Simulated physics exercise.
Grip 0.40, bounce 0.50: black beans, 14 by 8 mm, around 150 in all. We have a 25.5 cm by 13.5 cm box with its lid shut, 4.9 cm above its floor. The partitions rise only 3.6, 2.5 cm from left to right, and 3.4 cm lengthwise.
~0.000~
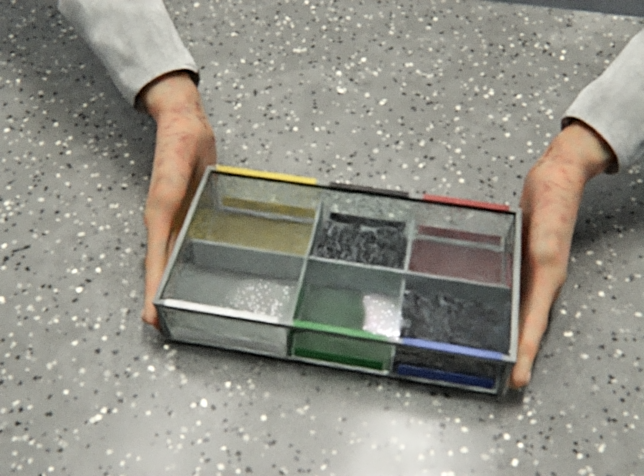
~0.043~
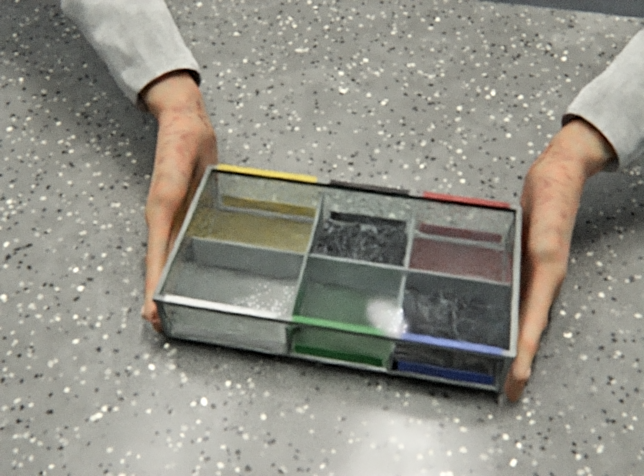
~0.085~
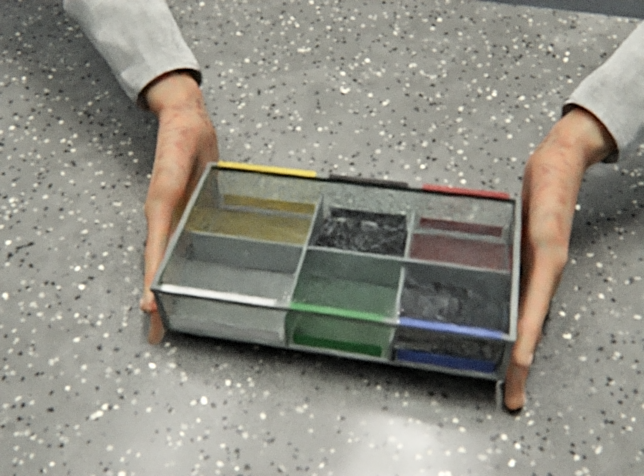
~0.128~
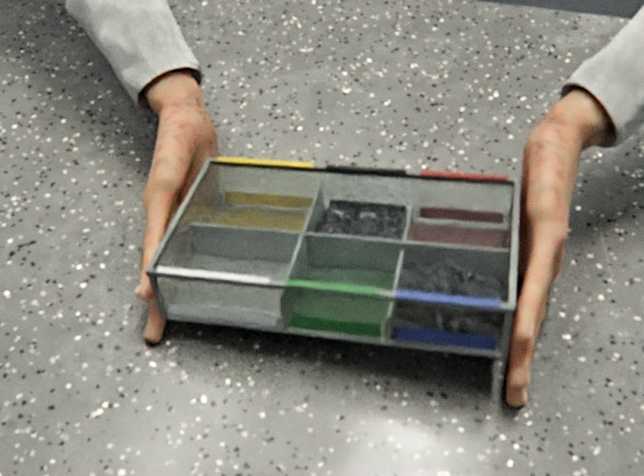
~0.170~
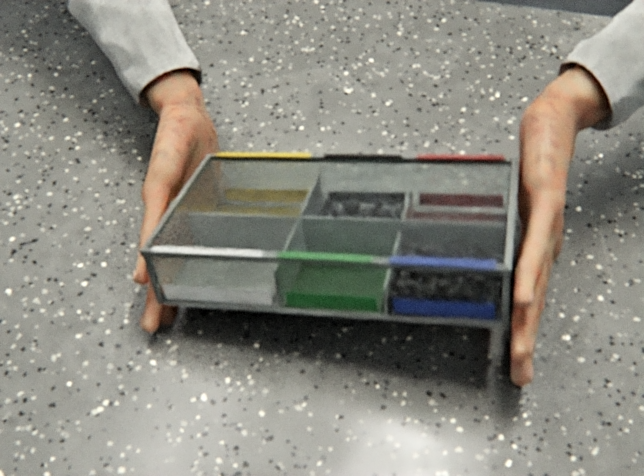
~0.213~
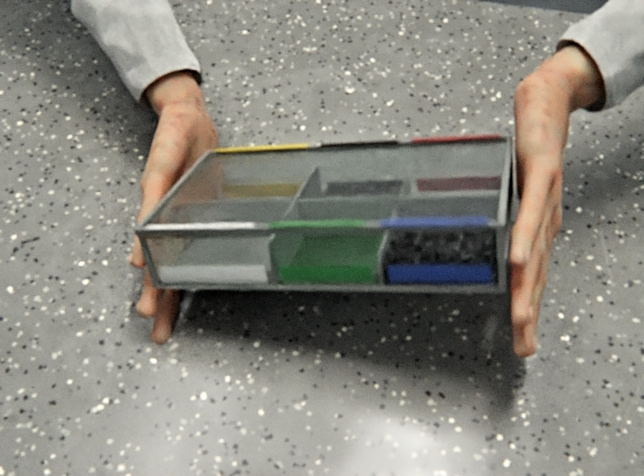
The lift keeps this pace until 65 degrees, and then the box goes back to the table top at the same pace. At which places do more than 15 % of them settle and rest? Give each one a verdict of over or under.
Red - under; blue - over; green - under; yellow - under; white - under; black - over.
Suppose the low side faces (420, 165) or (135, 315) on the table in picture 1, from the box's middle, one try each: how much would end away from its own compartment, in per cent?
About 5 and 40 per cent.
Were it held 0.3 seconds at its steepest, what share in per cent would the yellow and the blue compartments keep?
Yellow keeps 0% and blue keeps 45%.
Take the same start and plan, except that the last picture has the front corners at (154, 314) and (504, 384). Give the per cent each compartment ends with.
Final shares: Red 0%, blue 65%, green 0%, yellow 0%, white 0%, black 35%.
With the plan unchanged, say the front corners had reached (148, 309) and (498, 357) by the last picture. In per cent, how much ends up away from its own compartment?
Roughly 10 per cent.
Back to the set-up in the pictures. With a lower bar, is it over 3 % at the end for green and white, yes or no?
As for green, correct, and as for white, not so.
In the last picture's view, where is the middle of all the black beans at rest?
Est. centre at rest: (386, 294) px.
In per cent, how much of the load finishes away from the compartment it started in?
Some 20 per cent.
After 0.60 s, tilt 62 degrees; blue 60 %, black 40 %.
Then, at 0.86 s, tilt 24 degrees; red 5 %, blue 45 %, green 5 %, black 45 %.
Then, at 1.22 s, tilt 0 degrees; red 5 %, blue 45 %, green 5 %, black 45 %.
At rest (1.9 s), red 5 %, blue 45 %, green 5 %, yellow 0 %, white 0 %, black 45 %.
